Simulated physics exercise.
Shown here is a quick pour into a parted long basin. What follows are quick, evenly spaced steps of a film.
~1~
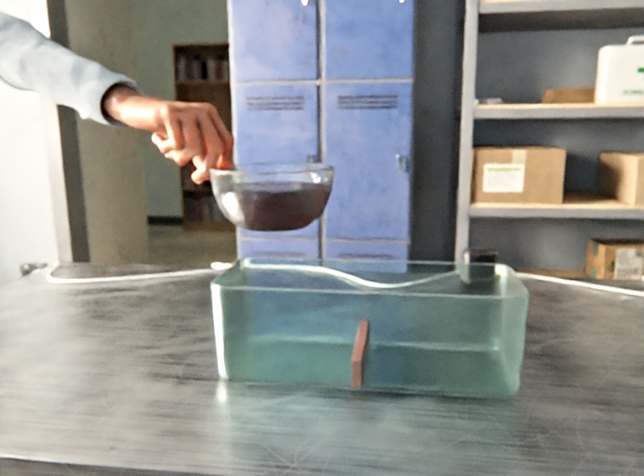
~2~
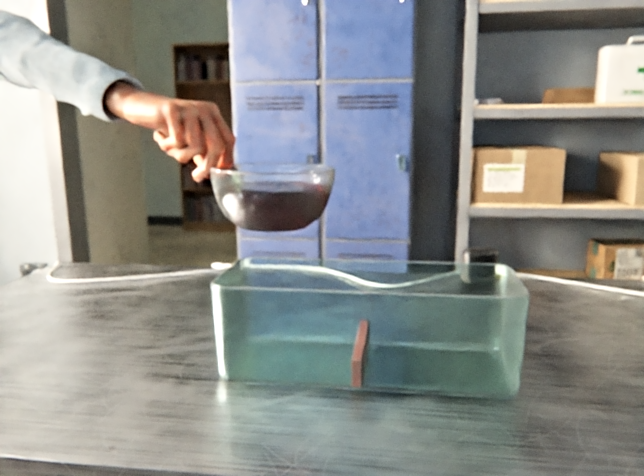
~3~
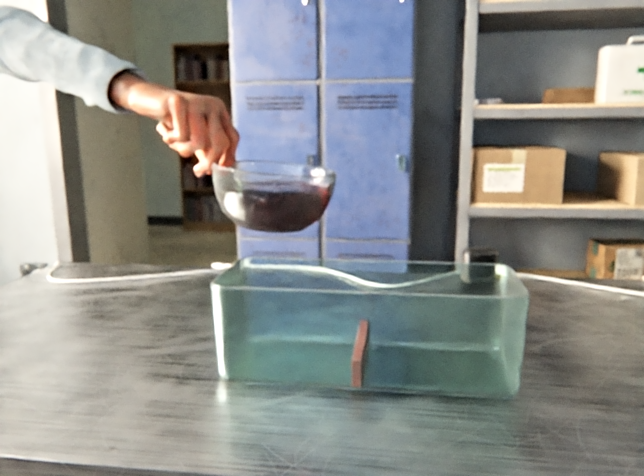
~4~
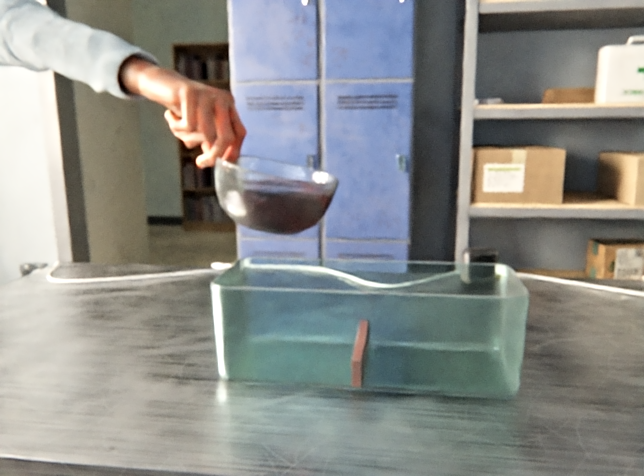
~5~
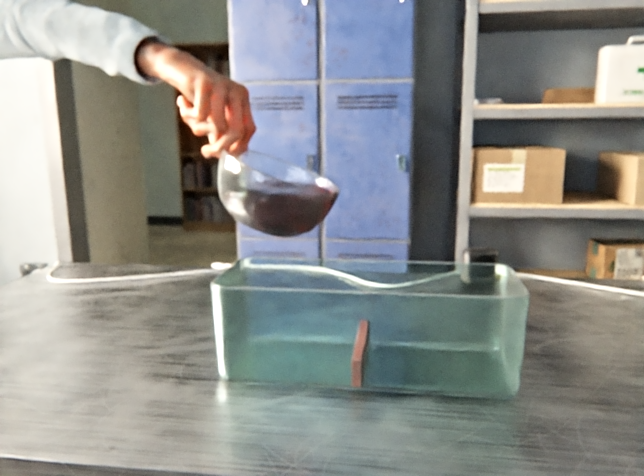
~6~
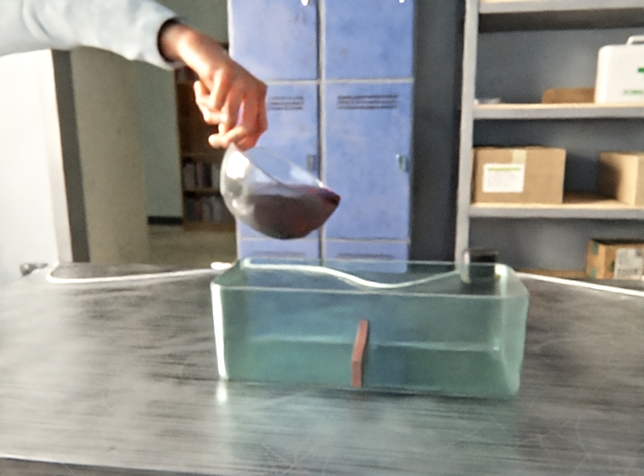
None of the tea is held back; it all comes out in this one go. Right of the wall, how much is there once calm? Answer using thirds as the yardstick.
Between a third and two thirds of it.
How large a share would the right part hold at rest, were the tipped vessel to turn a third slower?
About 65 %.
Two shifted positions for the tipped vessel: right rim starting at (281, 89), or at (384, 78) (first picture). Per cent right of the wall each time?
15 %, 85 %.
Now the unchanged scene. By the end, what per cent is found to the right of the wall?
Around 55 percent.
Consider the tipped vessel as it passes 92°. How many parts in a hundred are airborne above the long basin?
Estimate: 25 per cent, roughly.
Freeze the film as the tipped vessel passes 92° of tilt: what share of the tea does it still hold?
About 20 %.
A moment on, the tilt is 92° and 21 per cent is still to pour, 17 is left of the wall and 38 right of it.
Next, the tilt is 105° and 1 per cent is still to pour, 42 is left of the wall and 55 right of it.
Then the tilt is 105° and 0 per cent is still to pour, 44 is left of the wall and 55 right of it.
Later the tilt is 105° and 0 per cent is still to pour, 44 is left of the wall and 55 right of it.
In the end 44 per cent lies left of the wall, 55 right of it and 1 outside.
